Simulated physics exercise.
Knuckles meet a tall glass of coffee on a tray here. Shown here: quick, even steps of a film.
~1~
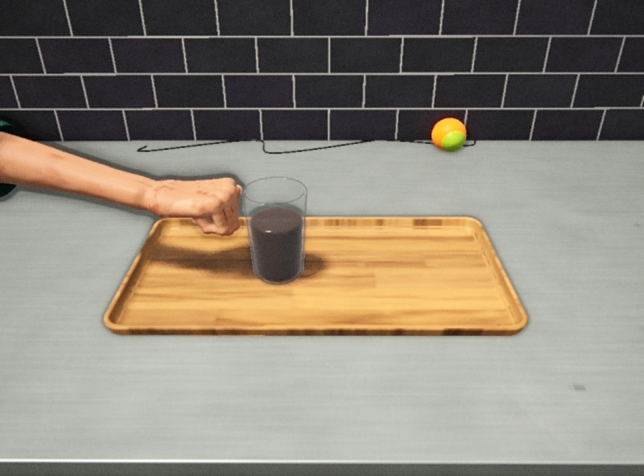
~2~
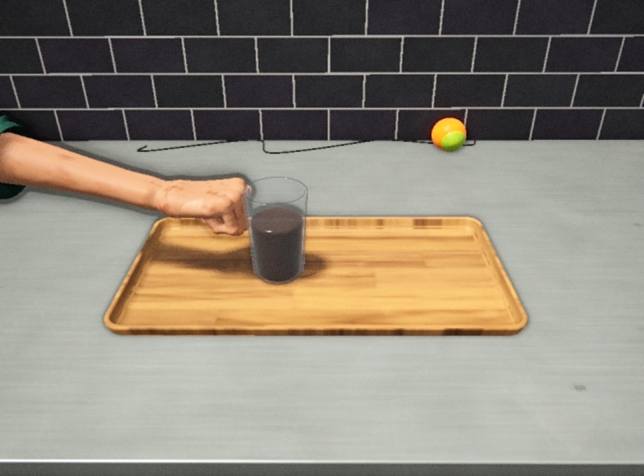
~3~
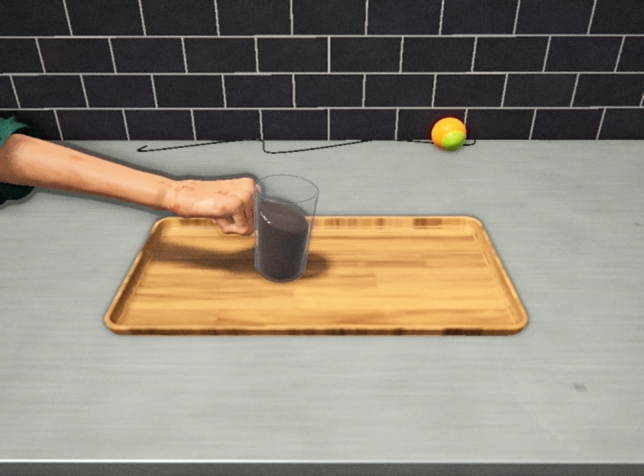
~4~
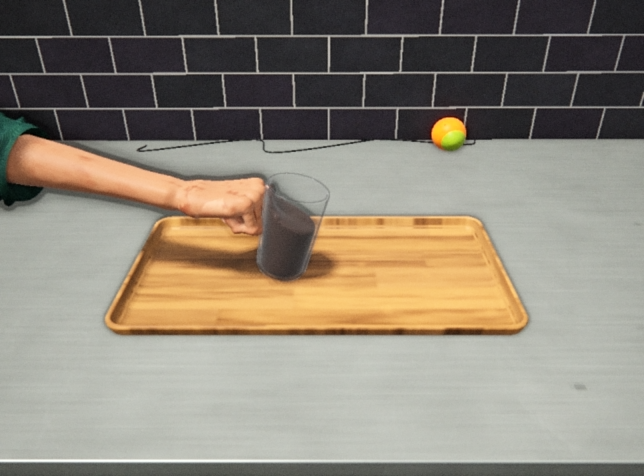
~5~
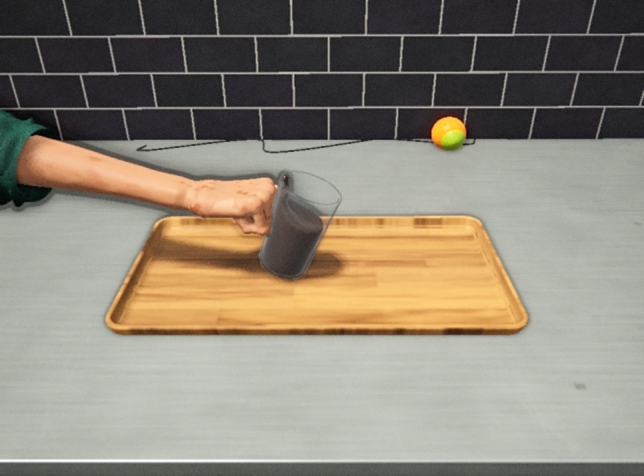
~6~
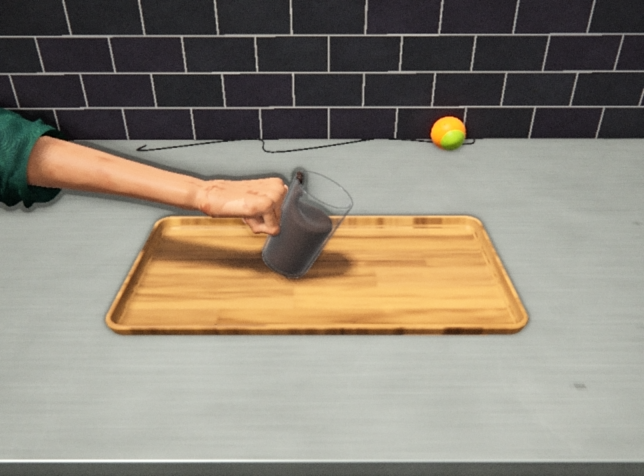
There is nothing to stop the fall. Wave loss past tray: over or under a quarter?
Most likely the tray will catch under three quarters.
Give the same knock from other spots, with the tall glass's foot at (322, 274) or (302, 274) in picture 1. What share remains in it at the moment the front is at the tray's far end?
Roughly 80 percent in the first spot and 70 percent in the second.
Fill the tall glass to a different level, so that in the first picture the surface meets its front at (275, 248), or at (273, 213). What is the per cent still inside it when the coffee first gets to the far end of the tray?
Fill one keeps roughly 70 percent; fill two keeps roughly 55 percent.
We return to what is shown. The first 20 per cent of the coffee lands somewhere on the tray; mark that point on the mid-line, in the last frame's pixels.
(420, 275).
A moment on, the tall glass lies on its side and 98 per cent is in the glass, 0 on the tray and 2 above or beyond its rim.
Next, the tall glass lies on its side and 53 per cent is in the glass, 34 on the tray and 13 above or beyond its rim.
Then the tall glass lies on its side and 27 per cent is in the glass, 46 on the tray and 27 above or beyond its rim.
Later the tall glass lies on its side and 14 per cent is in the glass, 44 on the tray and 41 above or beyond its rim.
Finally, 58 per cent is held by tray and glass, 42 is off the tray.
